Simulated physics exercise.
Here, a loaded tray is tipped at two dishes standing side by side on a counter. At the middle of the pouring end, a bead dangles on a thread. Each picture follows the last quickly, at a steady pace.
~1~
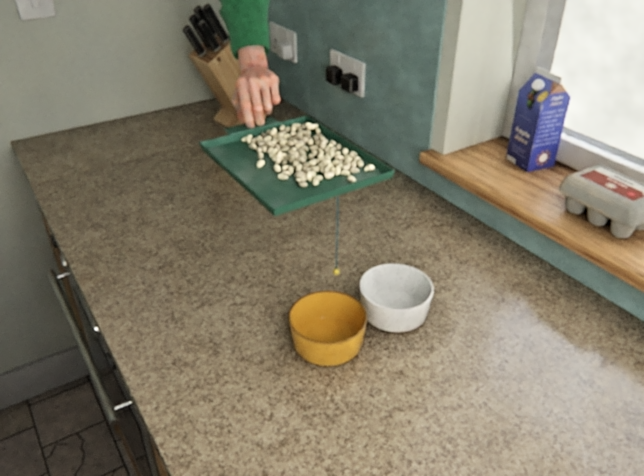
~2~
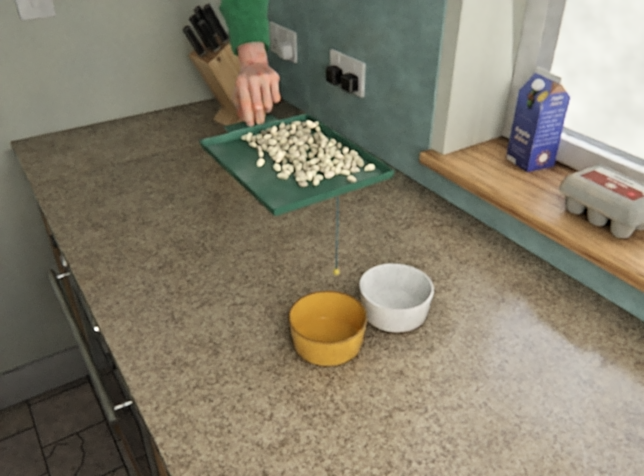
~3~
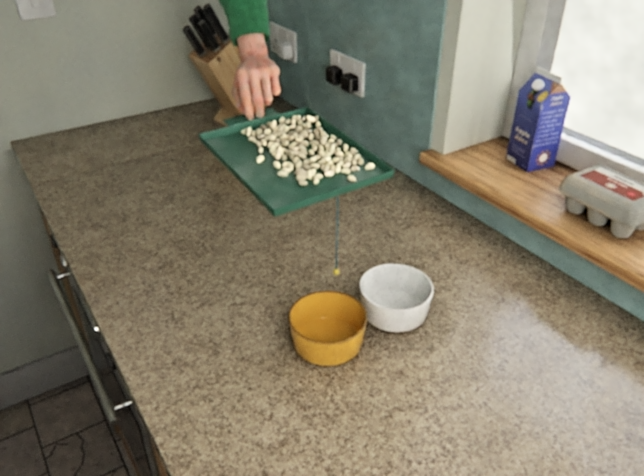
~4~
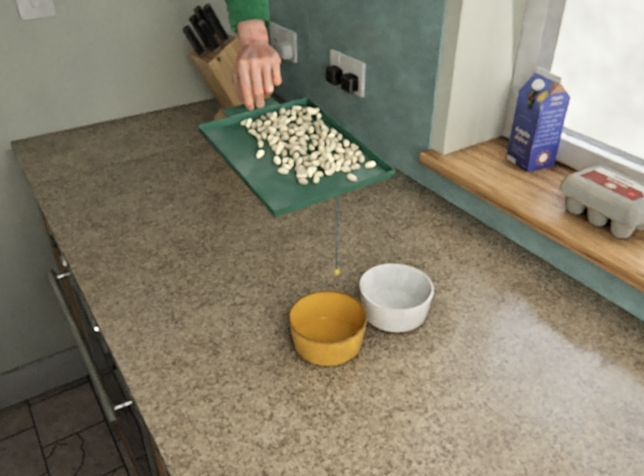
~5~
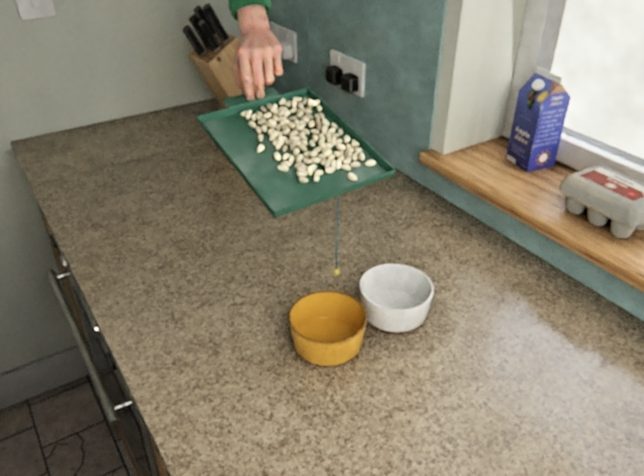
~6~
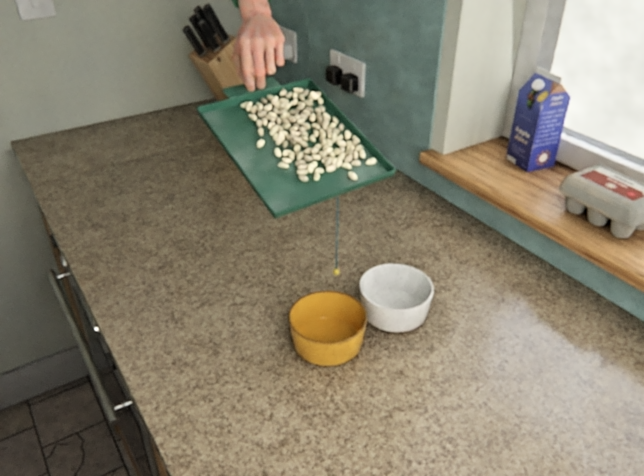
A hand gradually raises the far end of a green tray of white beans above a counter with yellow and white bowls.
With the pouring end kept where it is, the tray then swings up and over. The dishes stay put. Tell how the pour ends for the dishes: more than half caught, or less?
Mostly kept.
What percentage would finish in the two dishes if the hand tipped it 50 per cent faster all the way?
Roughly 80 in a hundred.
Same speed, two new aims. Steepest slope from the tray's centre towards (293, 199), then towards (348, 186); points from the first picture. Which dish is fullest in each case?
Okay, first try the left-side one, second try the right-side one.
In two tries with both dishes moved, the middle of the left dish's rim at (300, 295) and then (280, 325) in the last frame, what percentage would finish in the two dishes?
Some 20 percent in the first case, 60 percent in the second.
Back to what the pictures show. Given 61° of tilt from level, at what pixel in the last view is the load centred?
I'd mark it close to (328, 159).
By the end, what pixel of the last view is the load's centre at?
(335, 335).
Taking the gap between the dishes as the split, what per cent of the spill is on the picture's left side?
I'd say some 70 in a hundred.
Soon, tray tipped steeply; nearly all on the tray; a stray few in the air.
A while on, tray tipped past a quarter turn; about half on the tray; a small part in the left dish; a stray few in the right dish; a small part outside both; about a third in the air.
Towards the end, tray tipped past a quarter turn; about two thirds in the left dish; about a quarter in the right dish; about a quarter outside both.
Finally, tray tipped past a quarter turn; about two thirds in the left dish; about a quarter in the right dish; about a quarter outside both.
